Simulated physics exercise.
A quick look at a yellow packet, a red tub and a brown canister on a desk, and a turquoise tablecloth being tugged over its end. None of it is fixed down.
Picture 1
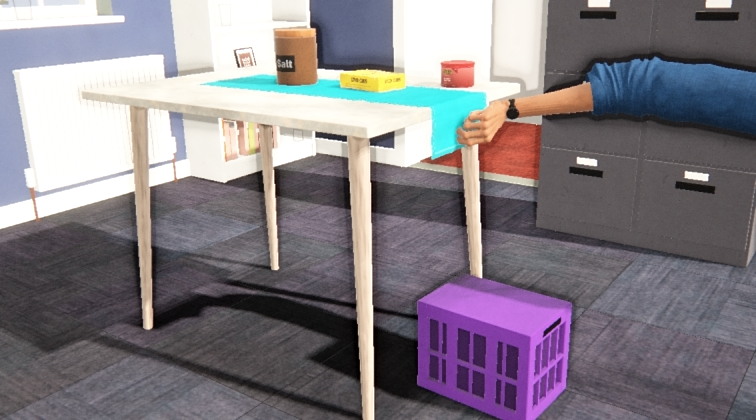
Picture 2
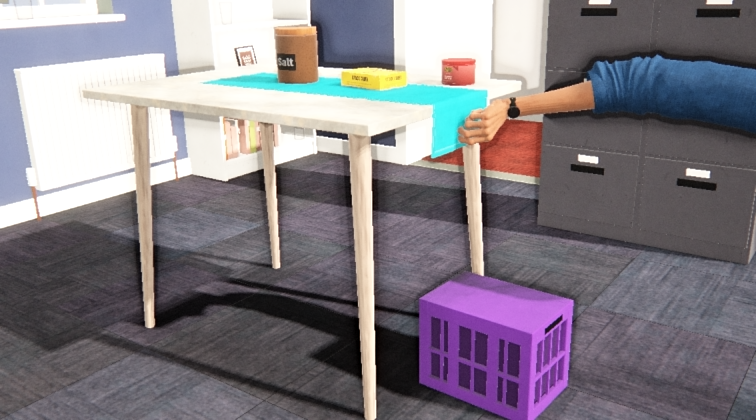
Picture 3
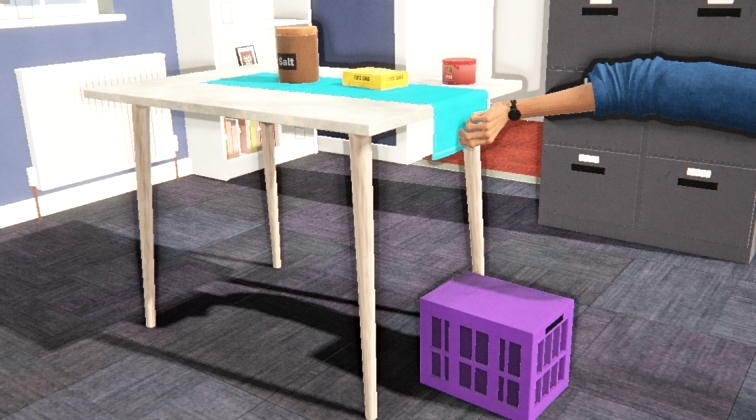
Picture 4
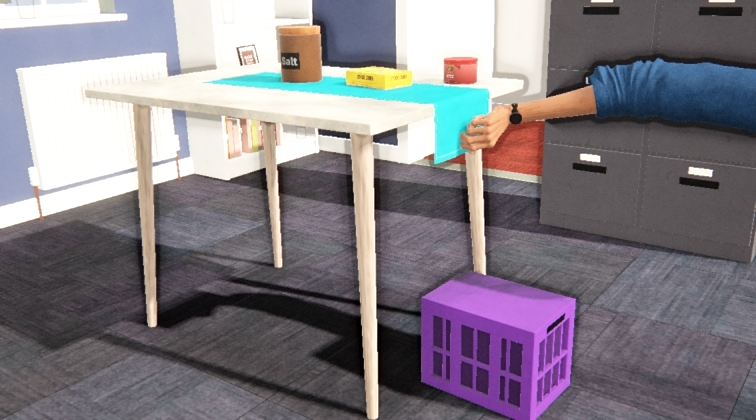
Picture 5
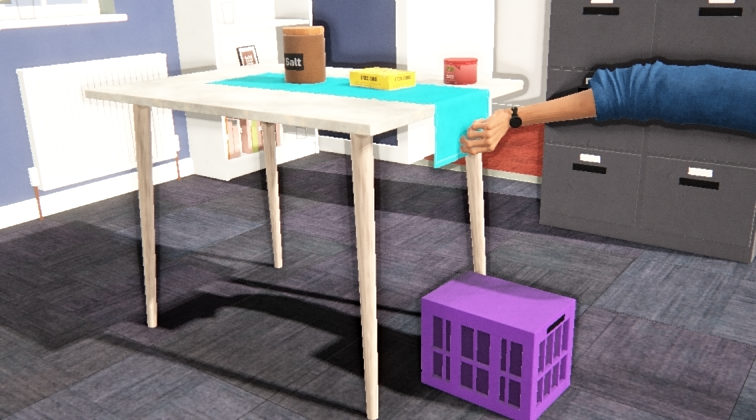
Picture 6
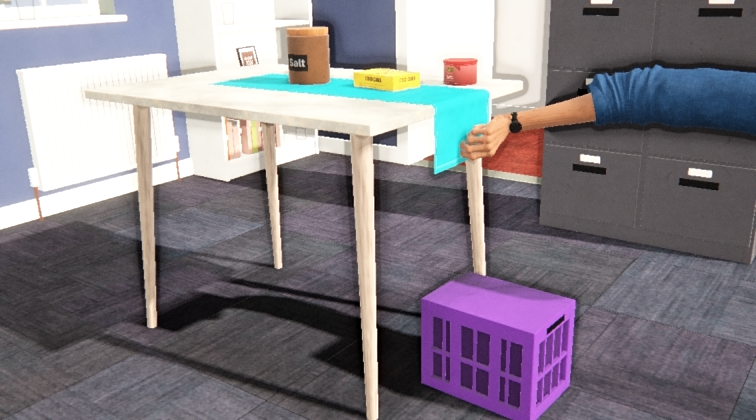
A hand slowly pulls a turquoise cloth down over the table's edge, shifting the brown canister and yellow packet slightly right.
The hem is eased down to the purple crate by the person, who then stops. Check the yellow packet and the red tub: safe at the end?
Yellow packet no; red tub yes.
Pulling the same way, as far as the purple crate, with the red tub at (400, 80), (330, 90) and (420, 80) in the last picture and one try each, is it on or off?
It leaves the surface on the first try, stays up top on the second and leaves the surface on the third.
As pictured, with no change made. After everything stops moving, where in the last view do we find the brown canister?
Its middle is at (411, 62).
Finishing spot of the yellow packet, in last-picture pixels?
When everything settles, look roughly at (510, 257).
Then, 0.68 s past the final frame, hem going down; packet carried along near (415, 82); tub still.
Then, 1.76 s past the final frame, hem going down; packet carried along near (464, 85); tub still.
Then, 2.68 s past the final frame, hem on the crate; packet down below near (510, 257); tub still.
When it is over, hem on the crate; packet down below near (510, 257); tub still. The yellow packet goes over the edge and the red tub keeps clear of the edge.
